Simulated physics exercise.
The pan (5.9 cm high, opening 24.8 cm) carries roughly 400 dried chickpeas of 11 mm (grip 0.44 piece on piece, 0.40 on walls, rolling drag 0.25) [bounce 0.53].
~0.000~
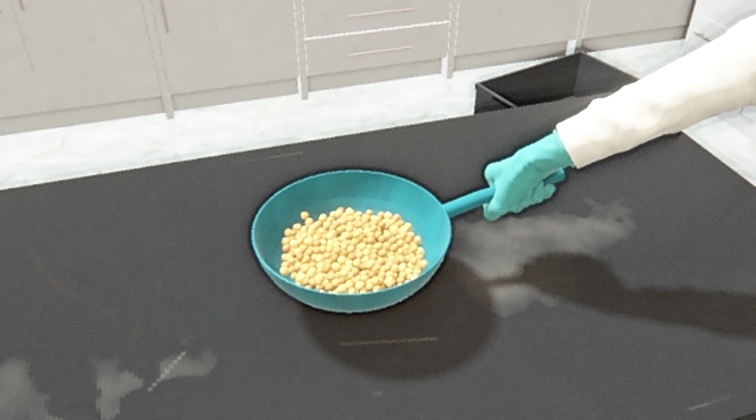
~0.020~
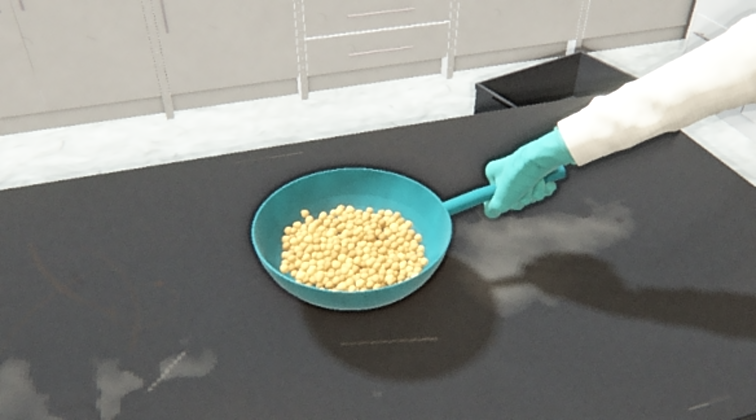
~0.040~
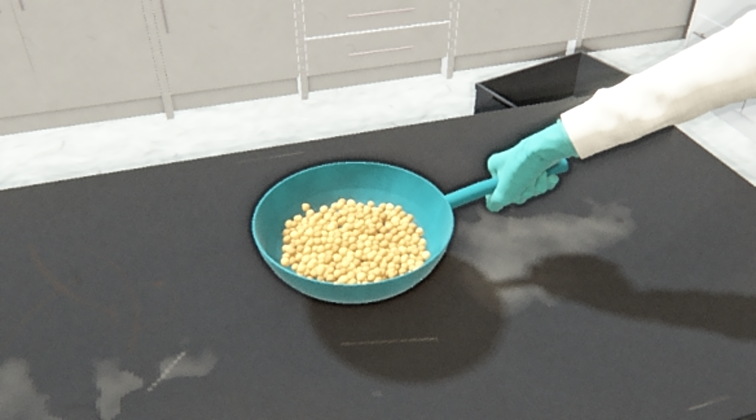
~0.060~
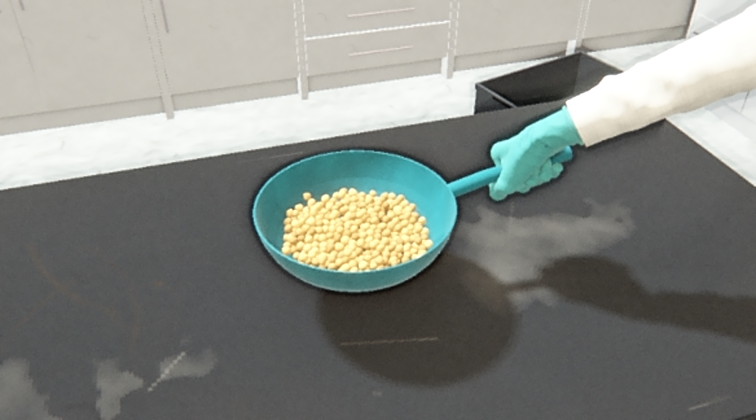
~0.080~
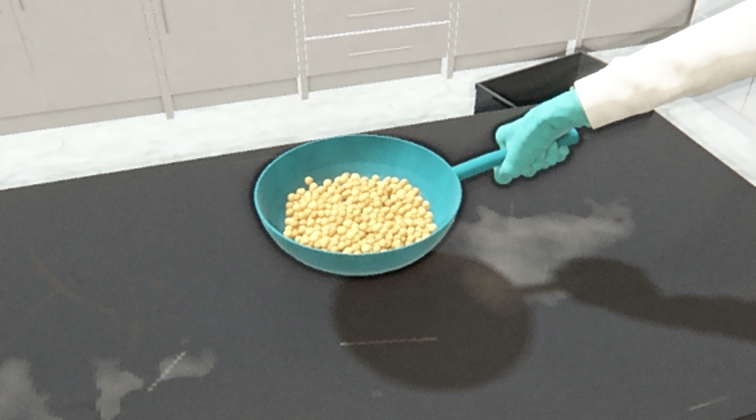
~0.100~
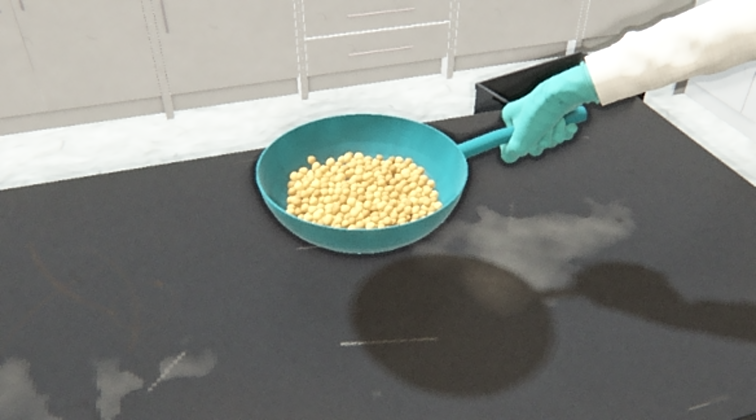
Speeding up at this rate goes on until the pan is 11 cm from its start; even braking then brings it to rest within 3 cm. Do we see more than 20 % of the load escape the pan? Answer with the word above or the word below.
The word is above.
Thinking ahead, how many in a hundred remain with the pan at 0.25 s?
About 0 per cent of the load.
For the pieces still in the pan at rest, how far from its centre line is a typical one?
7.0 cm or thereabouts.
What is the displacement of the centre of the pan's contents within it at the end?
Roughly 4.0 centimetres.
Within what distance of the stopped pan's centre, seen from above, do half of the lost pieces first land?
I'd put it at close to 20 centimetres.
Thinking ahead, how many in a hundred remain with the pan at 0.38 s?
I'd put it at some 0 per cent of the load.
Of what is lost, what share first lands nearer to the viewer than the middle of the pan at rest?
About 50 per cent.
After 0.25 s, in the air 100 %; middle of the pieces not yet landed near (404, 49).
After 0.38 s, in the air 100 %; middle of the pieces not yet landed near (439, 57).
Then, at 0.49 s, pan 55 %, in the air 45 %; middle of the pieces not yet landed near (455, 148).
Then, at 0.60 s, fallen right of where it stops 40 %, pan 55 %, in the air 5 %; middle of the pieces not yet landed near (421, 163).
At rest (1.0 s), fallen right of where it stops 45 %, pan 55 %.
